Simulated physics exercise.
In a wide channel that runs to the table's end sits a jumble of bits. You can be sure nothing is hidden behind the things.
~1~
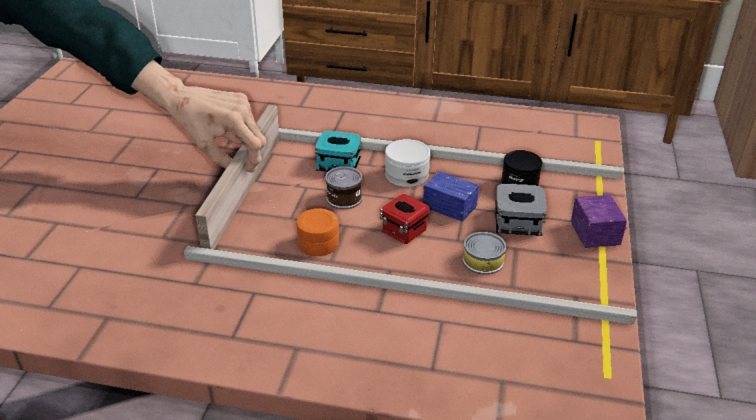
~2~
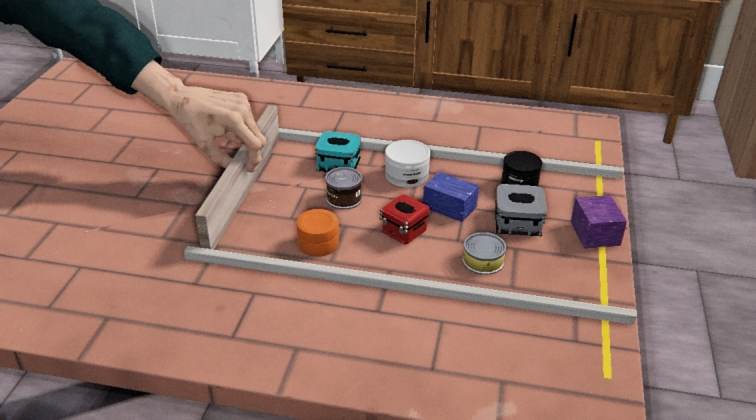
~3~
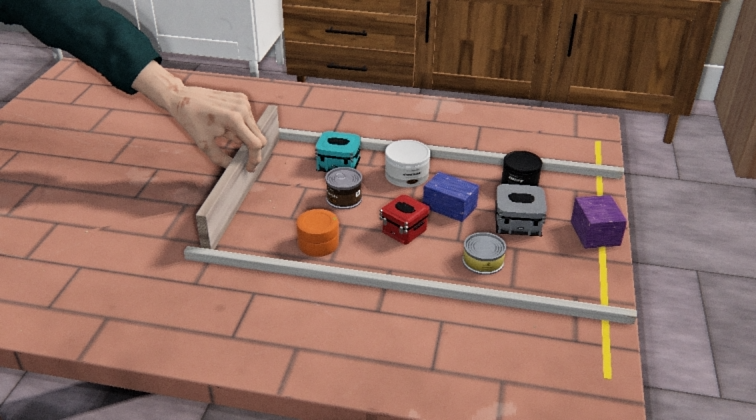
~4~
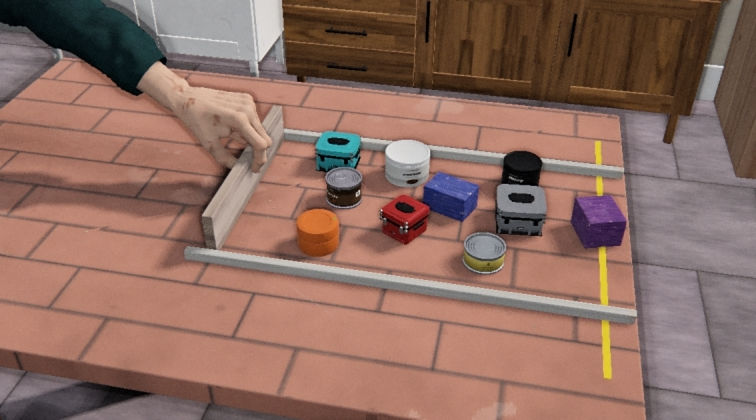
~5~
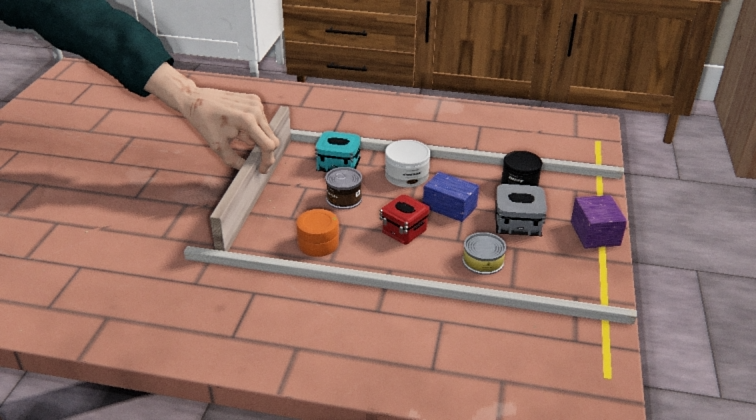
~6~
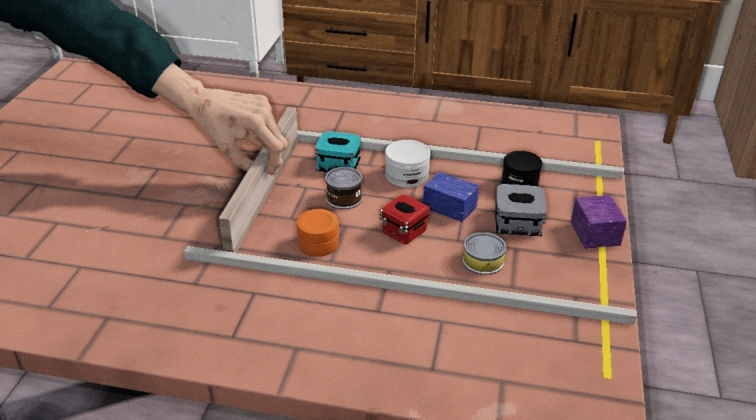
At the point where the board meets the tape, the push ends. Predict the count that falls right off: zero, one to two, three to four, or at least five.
Five plus tumble.
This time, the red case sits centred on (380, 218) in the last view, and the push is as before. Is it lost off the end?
From that start the object is safe.
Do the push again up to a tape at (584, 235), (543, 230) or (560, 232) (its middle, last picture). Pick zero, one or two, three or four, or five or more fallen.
Lab note - tapes per position, in order: More than four; three to four; three to four.
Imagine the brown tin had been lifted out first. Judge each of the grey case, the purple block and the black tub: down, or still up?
So: The grey case goes down, the purple block goes down, the black tub goes down.
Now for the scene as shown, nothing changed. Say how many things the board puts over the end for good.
6.
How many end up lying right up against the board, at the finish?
Contact count: 4.
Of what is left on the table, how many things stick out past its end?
The tally is 4.
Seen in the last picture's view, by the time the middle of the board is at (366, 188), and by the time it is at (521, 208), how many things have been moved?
At the first spot 4, then 10.
Soon after, none off yet; purple block at rest near (598, 221); grey case at rest near (520, 210); black tub at rest near (521, 173).
At rest, the number that fall off is five or more; fallen, white tub, blue block, yellow pot, black tub, grey case and purple block.
